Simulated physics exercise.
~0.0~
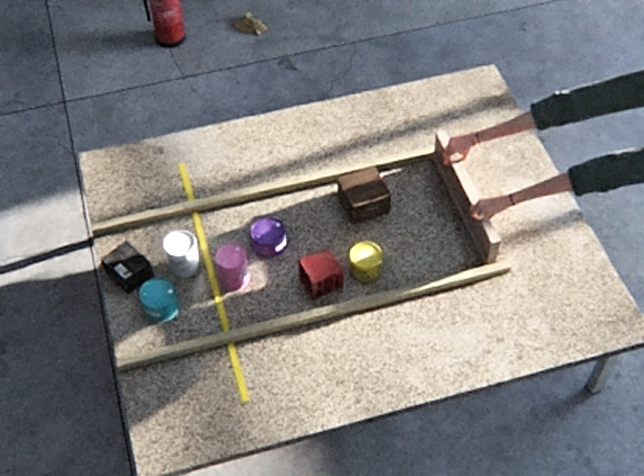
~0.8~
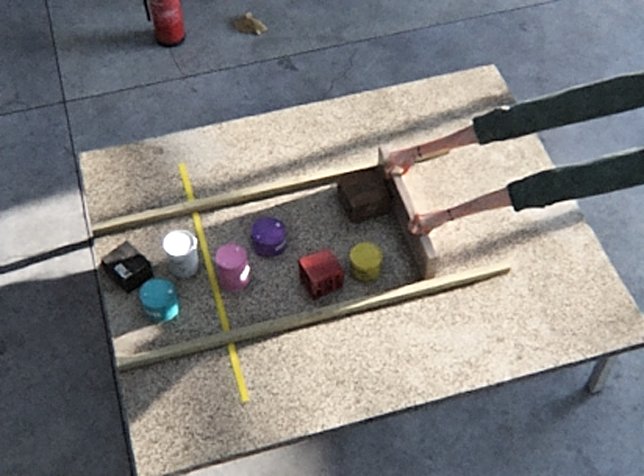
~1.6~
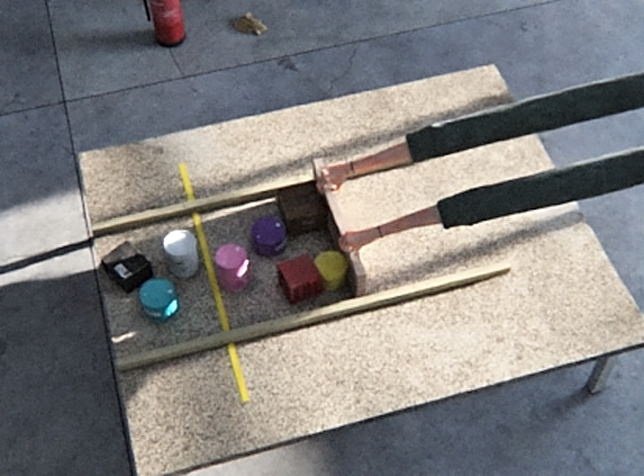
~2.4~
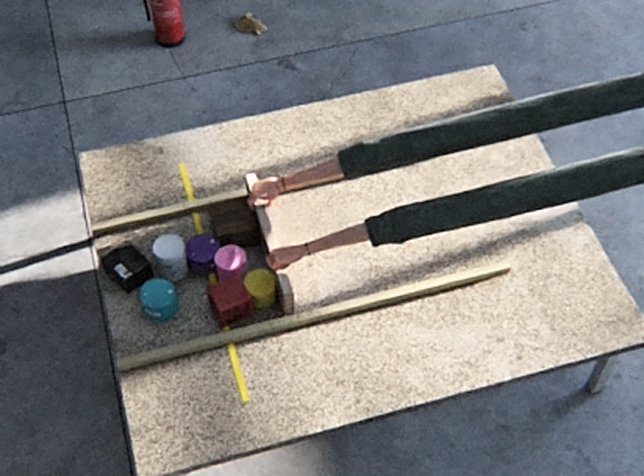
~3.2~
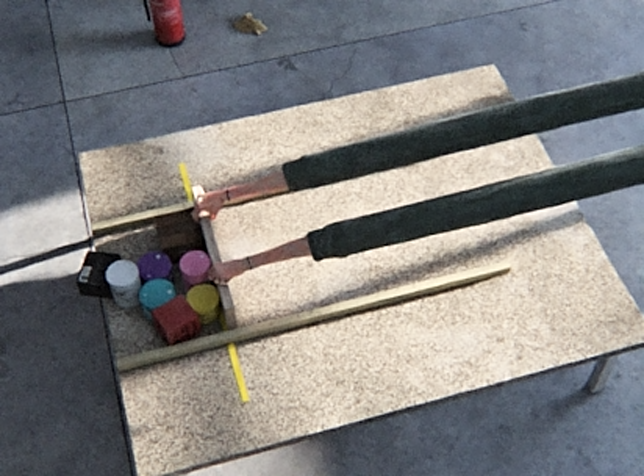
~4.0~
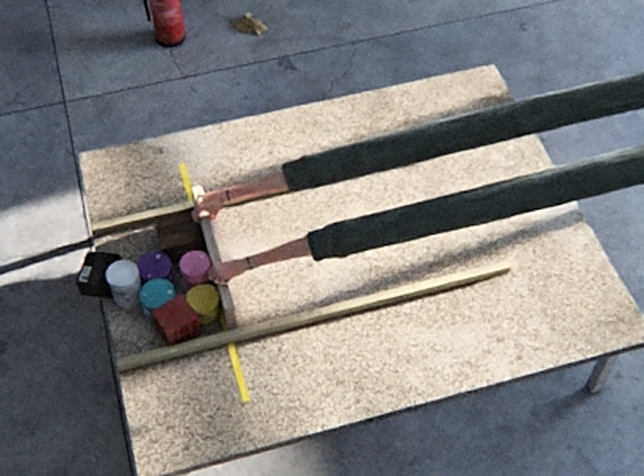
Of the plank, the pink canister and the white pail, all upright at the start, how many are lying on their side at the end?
None of them are. The plank, the pink canister and the white pail all end up still standing upright.
On a speckled tabletop, two hands slid a wooden plank left between two rails, gathering a brown box, a red crate and several colorful containers into a cluster, then stopped at the yellow tape with everything still on the table.
